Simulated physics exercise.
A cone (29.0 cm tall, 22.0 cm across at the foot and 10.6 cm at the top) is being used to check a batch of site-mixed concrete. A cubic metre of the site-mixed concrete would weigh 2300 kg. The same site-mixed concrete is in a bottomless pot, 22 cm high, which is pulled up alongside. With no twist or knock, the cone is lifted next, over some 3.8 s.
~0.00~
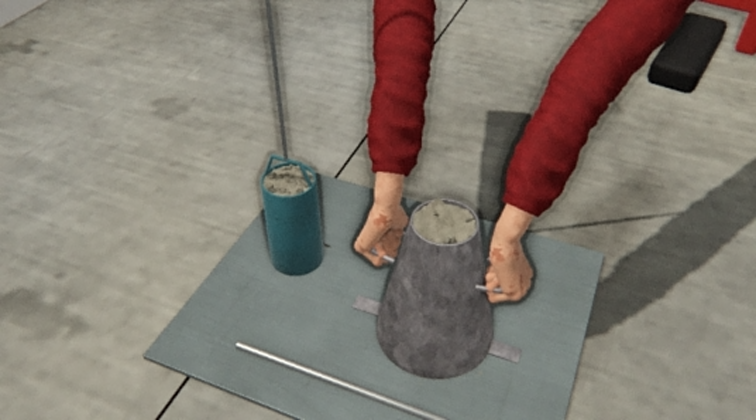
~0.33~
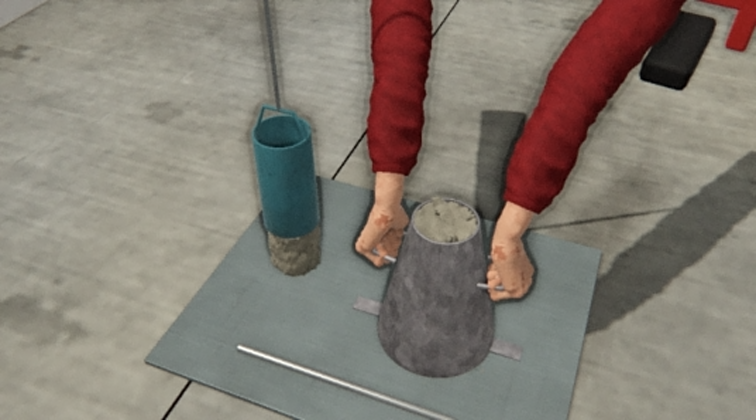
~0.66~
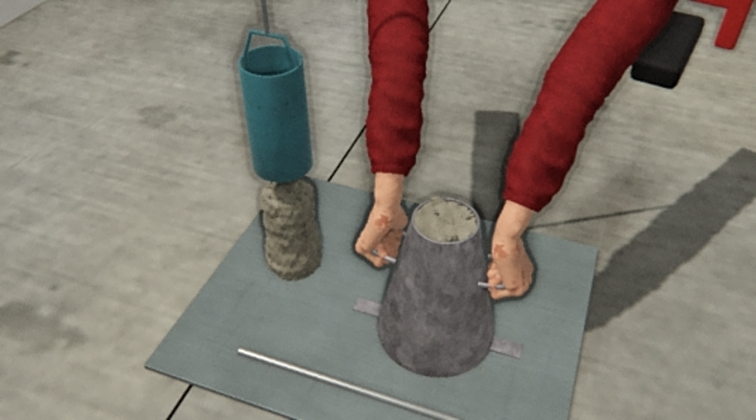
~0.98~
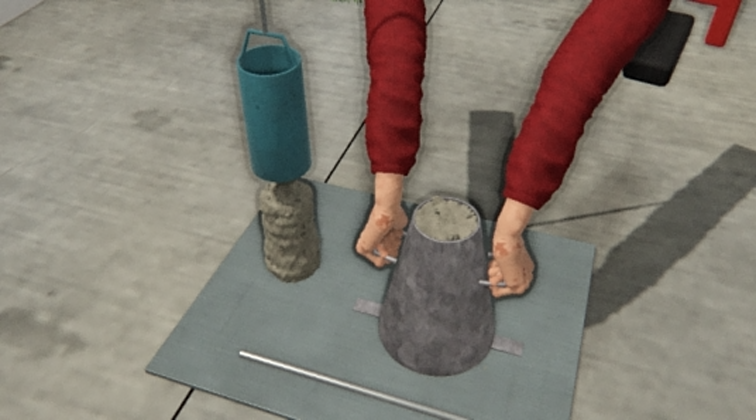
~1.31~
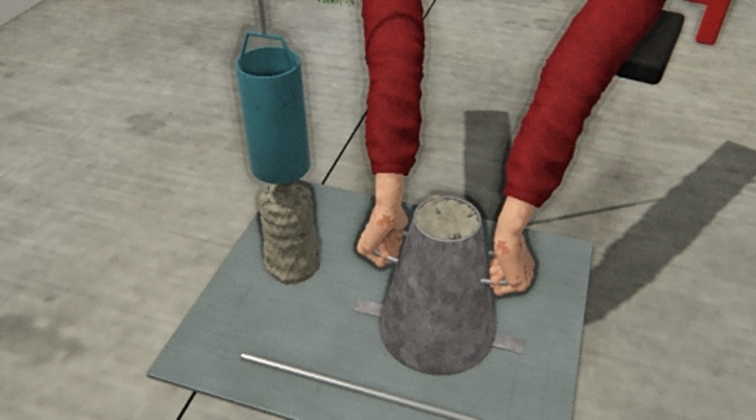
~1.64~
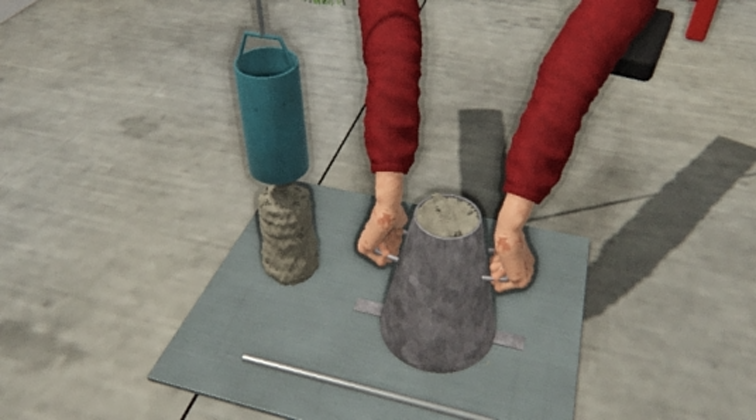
On a grey concrete floor seen from above at an angle, a blue-grey board holds a teal, open-bottomed pot on the left, a dark grey cone filled with concrete on the right, and a thin metal rod in front. Two red-sleeved arms grip the cone's sides, keeping it in place. The pot rises straight up, uncovering a narrow, lumpy grey-brown column, then hangs above it while the view shifts very slightly.
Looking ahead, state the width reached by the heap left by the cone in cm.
Close to 22 centimetres.
By 2.6 s, the cone is up 6.9 cm; the site-mixed concrete has come down 0.1 cm to 29 cm and is 22 cm wide.
By 3.5 s, the cone is up 18 cm; the site-mixed concrete has come down 0.1 cm to 29 cm and is 22 cm wide.
By 4.5 s, the cone is up 30 cm; the site-mixed concrete has come down 0.2 cm to 29 cm and is 22 cm wide.
By 5.6 s, the cone is clear; the site-mixed concrete has come down 0.2 cm to 29 cm and is 22 cm wide.
By 6.1 s, at rest, the cone is clear; the site-mixed concrete has come down 0.2 cm to 29 cm and is 22 cm wide.
